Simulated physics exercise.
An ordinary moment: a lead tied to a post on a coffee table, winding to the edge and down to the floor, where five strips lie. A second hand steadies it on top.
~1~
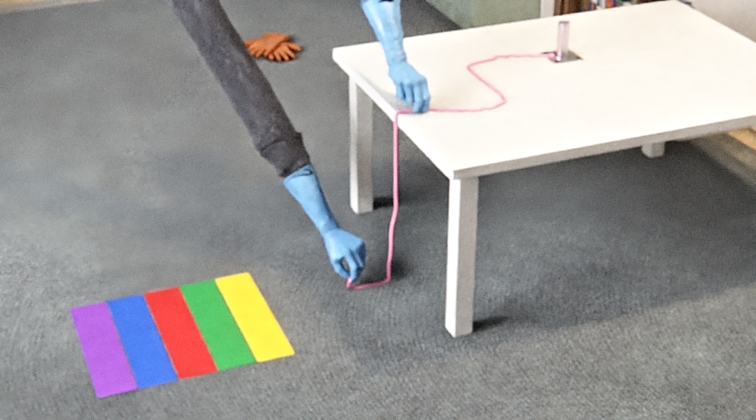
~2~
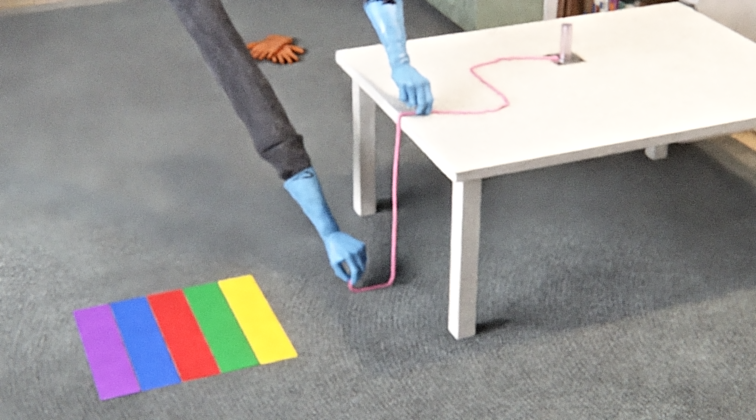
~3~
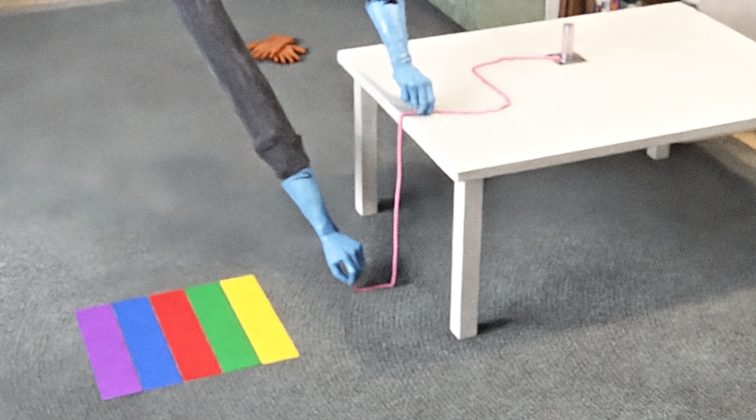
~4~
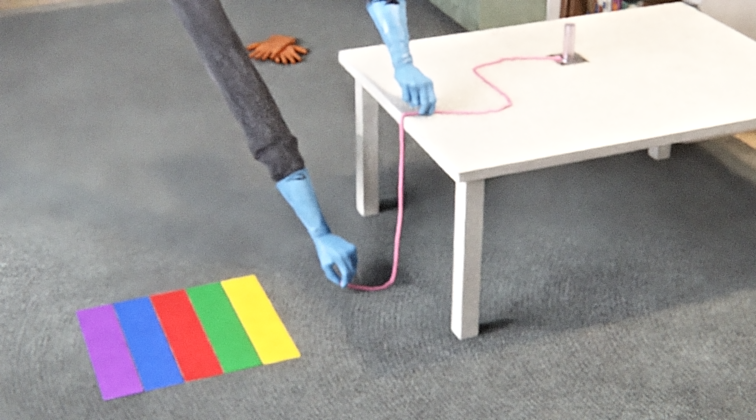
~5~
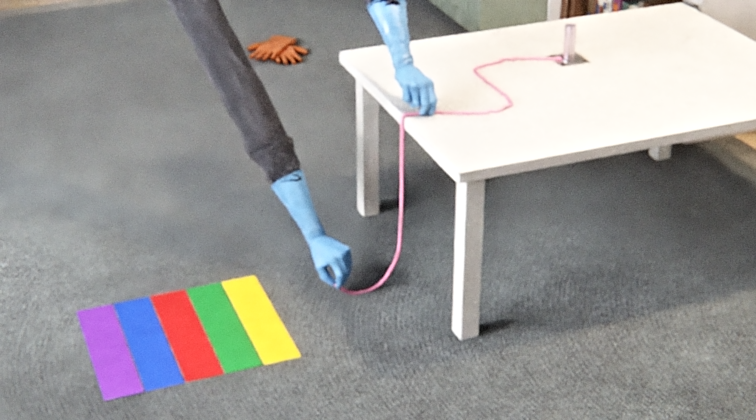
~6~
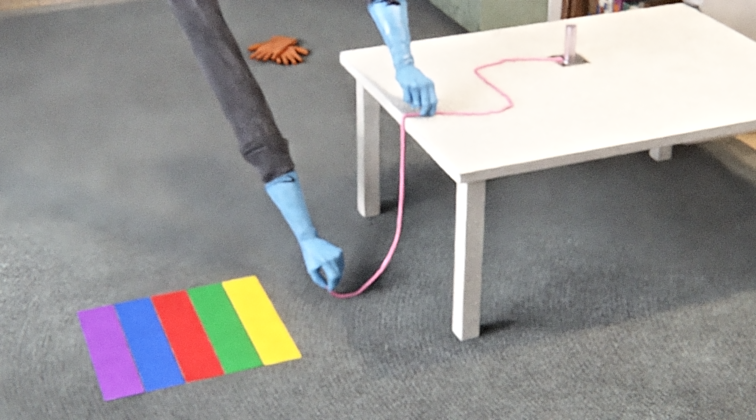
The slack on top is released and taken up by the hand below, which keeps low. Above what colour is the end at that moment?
Over purple.
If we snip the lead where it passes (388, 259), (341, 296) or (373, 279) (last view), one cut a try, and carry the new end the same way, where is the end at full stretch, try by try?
Near (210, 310), (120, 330) and (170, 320).
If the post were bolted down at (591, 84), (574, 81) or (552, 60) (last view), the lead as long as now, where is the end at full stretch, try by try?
Near (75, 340), (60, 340) and (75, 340).
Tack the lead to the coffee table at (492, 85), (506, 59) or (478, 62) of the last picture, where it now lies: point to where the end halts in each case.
Try by try, around (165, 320), (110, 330) and (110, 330).
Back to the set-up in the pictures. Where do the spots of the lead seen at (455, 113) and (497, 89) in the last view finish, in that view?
About (338, 148), and the other about (431, 95).
Soon after, end near (163, 321); over blue.
Then, end near (121, 330); over purple.
At full stretch, end near (97, 335); over purple. The end stops over the purple strip.
